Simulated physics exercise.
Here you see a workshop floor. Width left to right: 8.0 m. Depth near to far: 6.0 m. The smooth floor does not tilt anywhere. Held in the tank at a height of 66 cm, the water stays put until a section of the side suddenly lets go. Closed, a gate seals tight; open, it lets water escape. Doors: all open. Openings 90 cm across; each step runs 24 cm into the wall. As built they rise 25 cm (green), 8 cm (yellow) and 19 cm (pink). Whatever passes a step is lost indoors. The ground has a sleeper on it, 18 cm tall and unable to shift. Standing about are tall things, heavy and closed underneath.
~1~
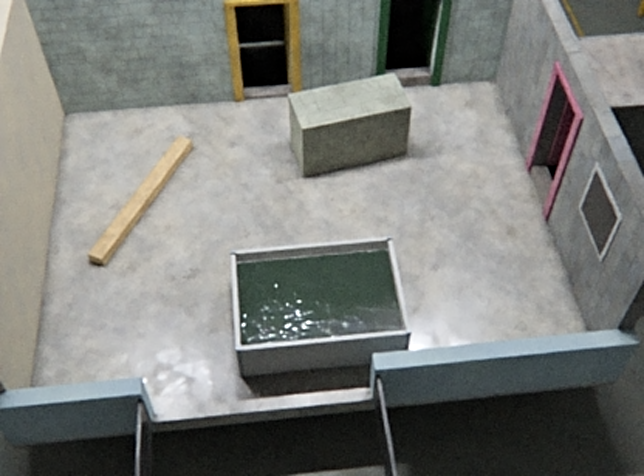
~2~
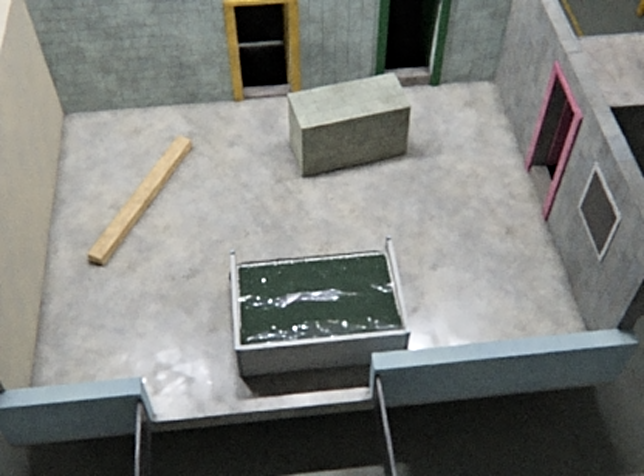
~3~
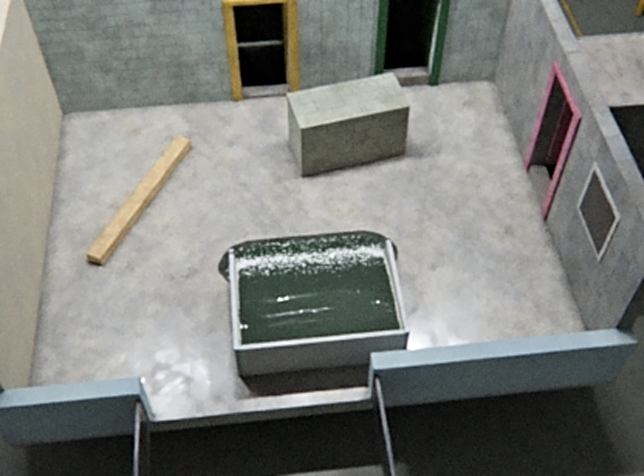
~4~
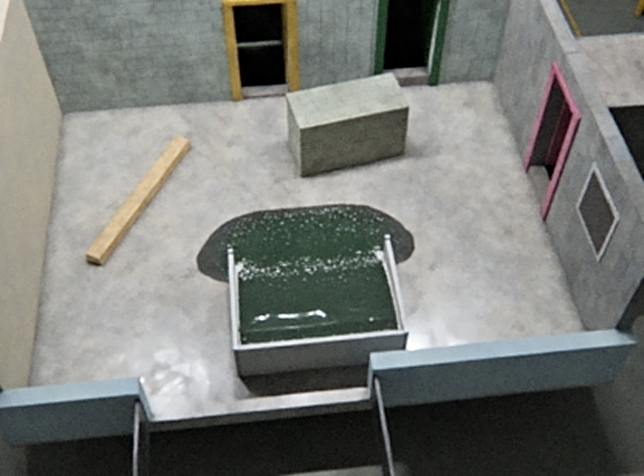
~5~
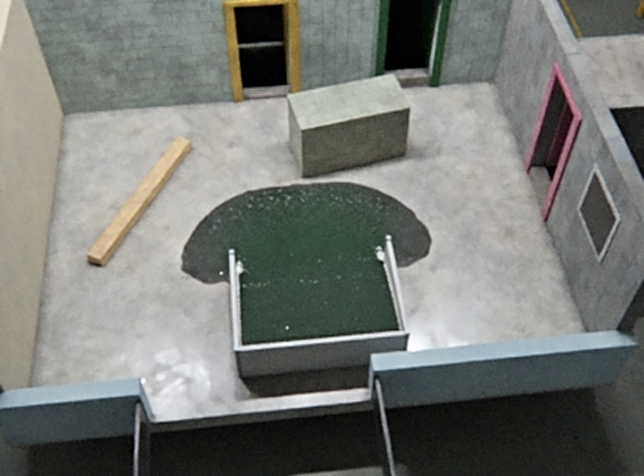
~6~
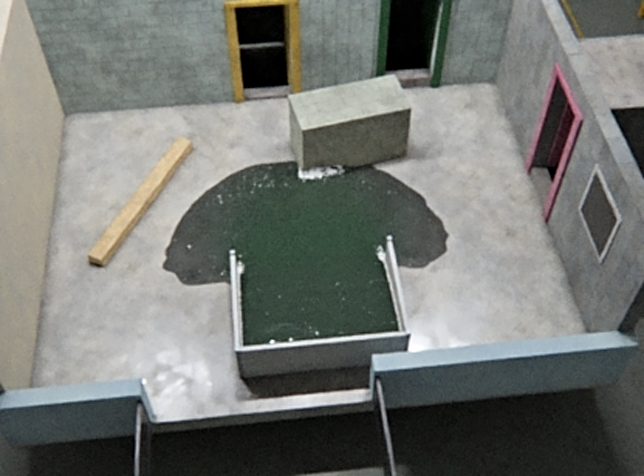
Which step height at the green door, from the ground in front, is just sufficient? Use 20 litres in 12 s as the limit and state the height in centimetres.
Just about 7.5 cm.
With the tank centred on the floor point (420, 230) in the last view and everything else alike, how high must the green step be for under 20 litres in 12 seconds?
With that change, some 26 centimetres.
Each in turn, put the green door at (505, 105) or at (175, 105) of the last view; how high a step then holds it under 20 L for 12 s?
In turn: About 9.5 cm, about 20 cm.
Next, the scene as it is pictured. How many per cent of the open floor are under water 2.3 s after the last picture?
Around 50 per cent of the free floor.
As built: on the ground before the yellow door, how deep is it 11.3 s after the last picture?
4.0 cm.
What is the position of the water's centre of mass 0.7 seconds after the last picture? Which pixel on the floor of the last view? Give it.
About (308, 247).
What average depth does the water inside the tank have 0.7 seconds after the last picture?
Average depth: Approx. 26 cm.
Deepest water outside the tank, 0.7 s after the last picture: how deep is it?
I'd estimate roughly 40 cm.
Then, 0.7 s after the last picture water covers 30 % of the floor, deepest (40 cm) near (325, 184); it has not reached the green door.
Then, 2.3 s after the last picture water covers 50 % of the floor, deepest (26 cm) near (65, 116); it has not reached the green door.
Then, 11.3 s after the last picture water covers 95 % of the floor, deepest (8 cm) near (483, 373); 4 cm at the green door, 0 litres in over its 25 cm step.
At the green door as built, the water peaked near 12 cm, 5.9 s after the last picture.
With a step of 7 cm, 24 litres would have come in within the 12 s; with 9.5 cm, 8 litres. So under 20 litres takes about 7.5 cm.
